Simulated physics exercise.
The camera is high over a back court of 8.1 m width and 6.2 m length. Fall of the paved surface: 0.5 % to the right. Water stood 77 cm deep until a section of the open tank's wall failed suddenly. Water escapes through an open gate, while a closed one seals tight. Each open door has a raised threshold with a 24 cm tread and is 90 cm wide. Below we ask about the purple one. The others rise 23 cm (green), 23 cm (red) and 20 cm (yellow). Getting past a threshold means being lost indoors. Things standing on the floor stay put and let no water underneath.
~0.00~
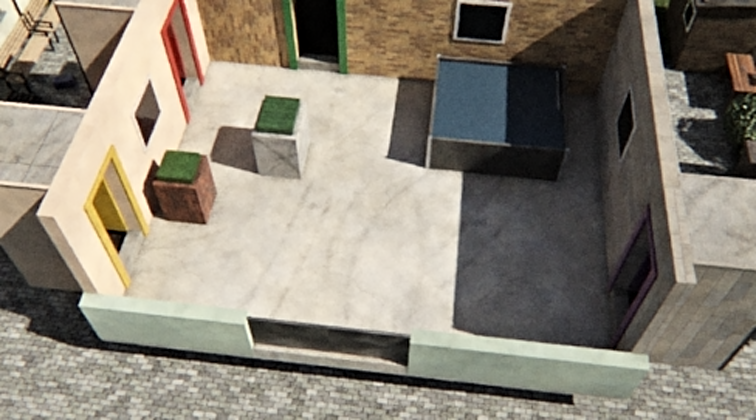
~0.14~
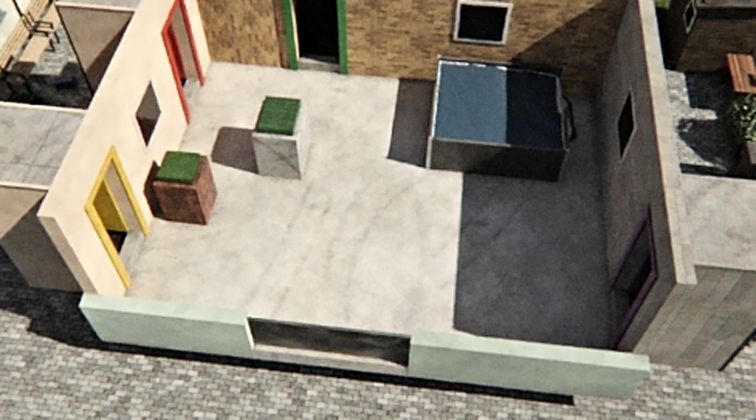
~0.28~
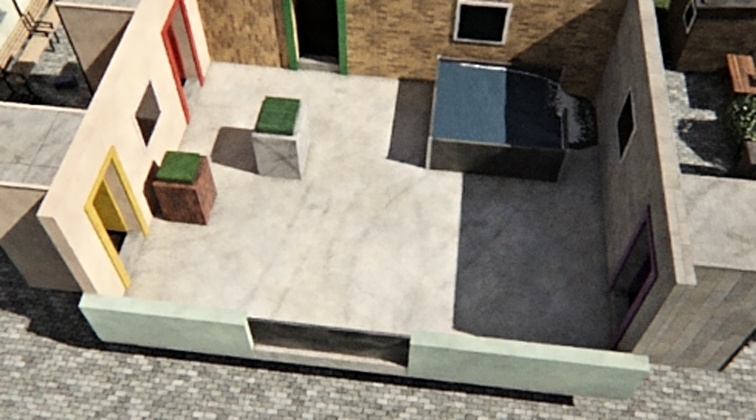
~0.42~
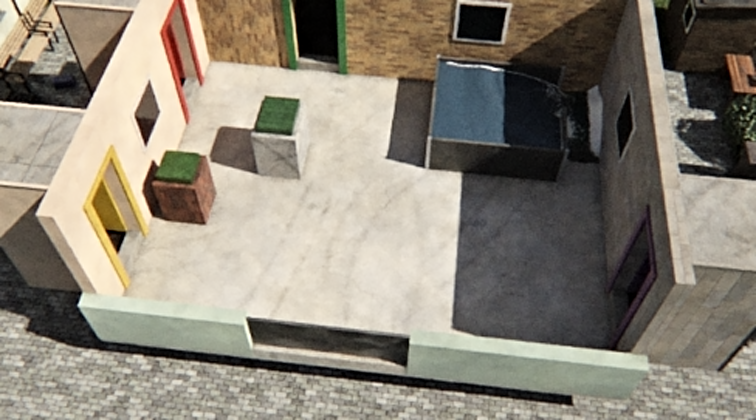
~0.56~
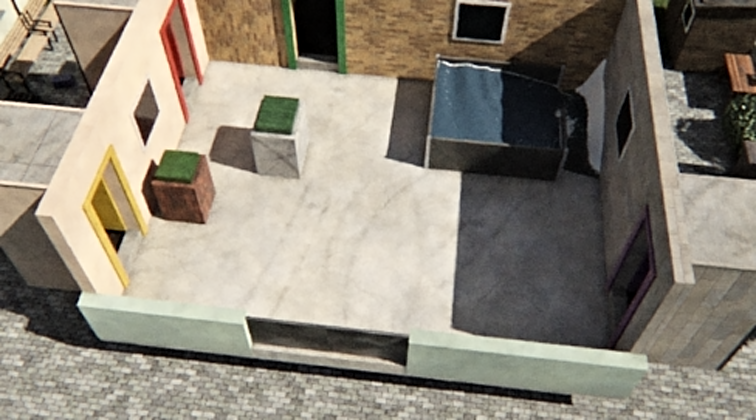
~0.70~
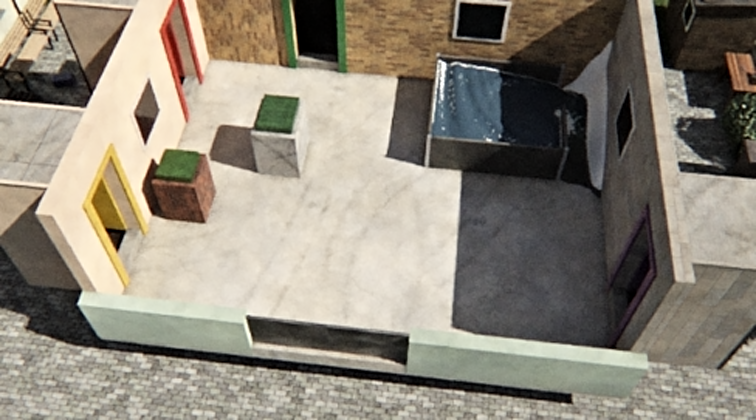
In a walled courtyard with red, yellow, green and purple doorways, water in a large dark tank lies still, then pours out at its right side and spreads a short way across the paving beside the right wall.
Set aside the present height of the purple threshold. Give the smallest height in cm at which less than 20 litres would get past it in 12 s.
Close to 14.5 cm is just enough.
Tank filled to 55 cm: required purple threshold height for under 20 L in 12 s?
Around 10.0 cm high.
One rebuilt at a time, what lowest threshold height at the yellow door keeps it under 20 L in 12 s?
Door yellow, min height approx. 10.0 cm.
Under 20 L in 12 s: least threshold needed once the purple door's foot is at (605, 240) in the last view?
About 9.5 cm.
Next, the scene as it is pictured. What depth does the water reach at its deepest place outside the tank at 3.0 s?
42 cm.
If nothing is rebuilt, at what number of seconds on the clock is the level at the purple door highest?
Approximately 8.0 s.
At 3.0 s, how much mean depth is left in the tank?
Average depth: Approx. 44 cm.
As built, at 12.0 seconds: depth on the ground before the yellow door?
It comes to about 9.5 centimetres deep.
After 1.4 s water covers 10 % of the floor, deepest (76 cm) near (587, 103); it has not reached the purple door.
After 3.0 s water covers 40 % of the floor, deepest (42 cm) near (604, 374); 10 cm at the purple door, 0 litres in over its 22 cm threshold.
After 12.0 s water covers 100 % of the floor, deepest (18 cm) near (588, 116); 10 cm at the purple door, 1 litre in over its 22 cm threshold.
At the purple door as built, the water arrived by 1.6 s and peaked near 13 cm at 8.0 s.
With a threshold of 13.5 cm, 27 litres would have come in within the 12 s; with 18.5 cm, 5 litres. So under 20 litres takes about 14.5 cm.
